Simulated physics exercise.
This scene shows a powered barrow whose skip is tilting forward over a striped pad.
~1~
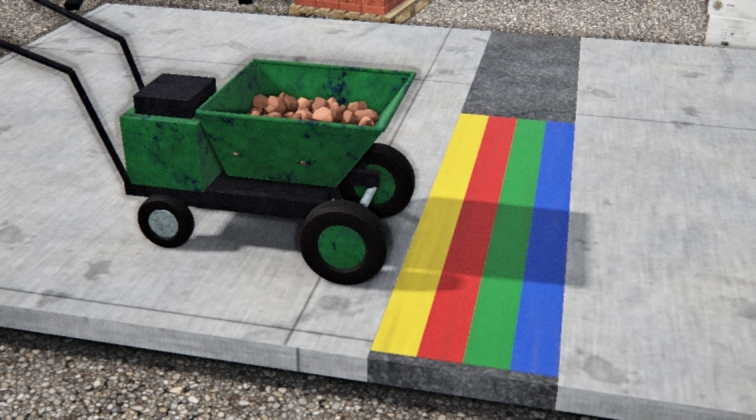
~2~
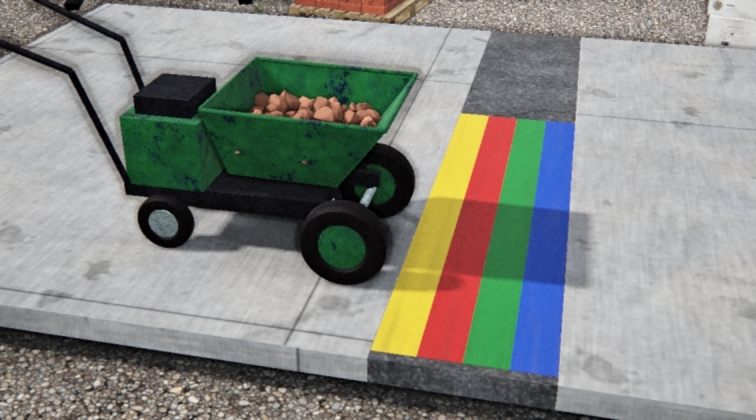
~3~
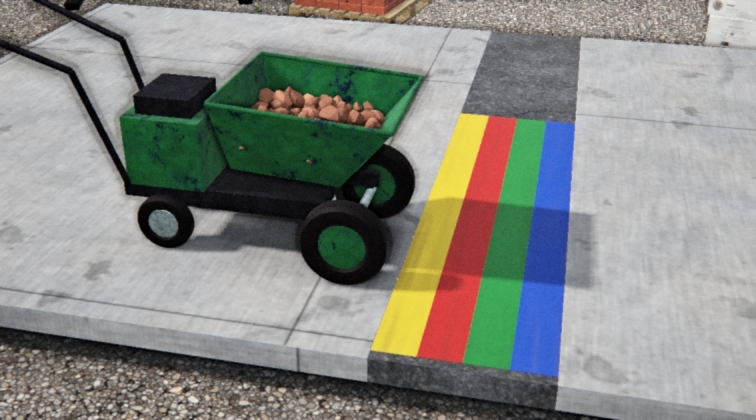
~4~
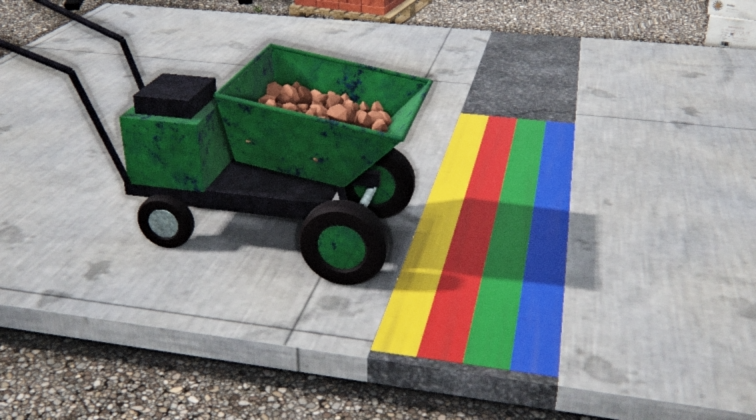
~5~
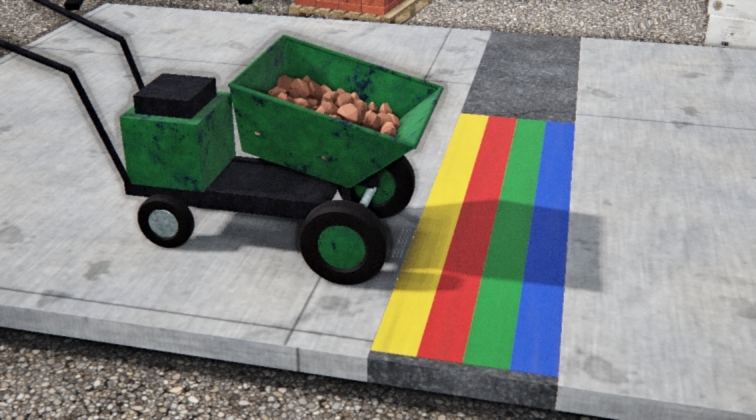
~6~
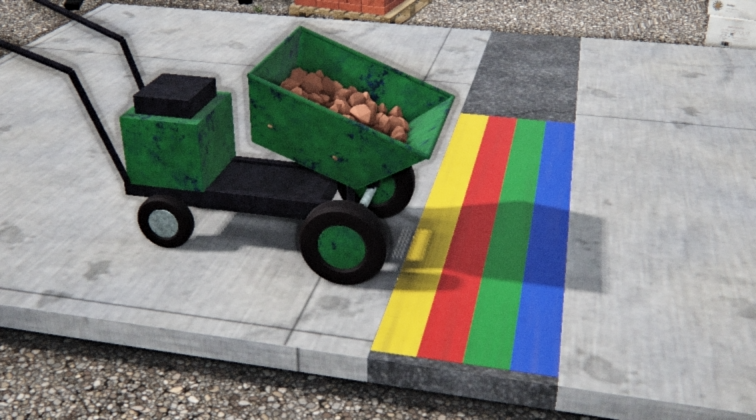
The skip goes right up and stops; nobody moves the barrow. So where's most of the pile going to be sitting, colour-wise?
Most of it sits on green.
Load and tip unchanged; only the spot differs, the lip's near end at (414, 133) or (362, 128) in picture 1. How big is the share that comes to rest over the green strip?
The first gives close to 20 per cent and the second 40 per cent.
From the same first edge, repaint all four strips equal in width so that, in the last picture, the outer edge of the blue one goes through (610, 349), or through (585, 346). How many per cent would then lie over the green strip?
The first one comes out at 40 percent, while the second comes out at 50 percent.
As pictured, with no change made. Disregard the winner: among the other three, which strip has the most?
Following the top strip comes blue.
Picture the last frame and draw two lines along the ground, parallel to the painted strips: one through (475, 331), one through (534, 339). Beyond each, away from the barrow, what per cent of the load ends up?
I'd put it near 70 in a hundred, then near 20 in a hundred.
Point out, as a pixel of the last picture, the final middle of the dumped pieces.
Close to (518, 258) in the last picture.
Soon, skip tipped steeply; all in the skip.
A while on, skip tipped steeply; nearly all in the skip; a small part over the green strip.
Towards the end, skip tipped right over; about a quarter in the skip; a stray few over the red strip; about a third over the green strip; about a quarter over the blue strip; a small part off the paint.
Finally, skip tipped right over; a small part in the skip; none over the yellow strip; a small part over the red strip; about a third over the green strip; about a quarter over the blue strip; a small part off the paint.
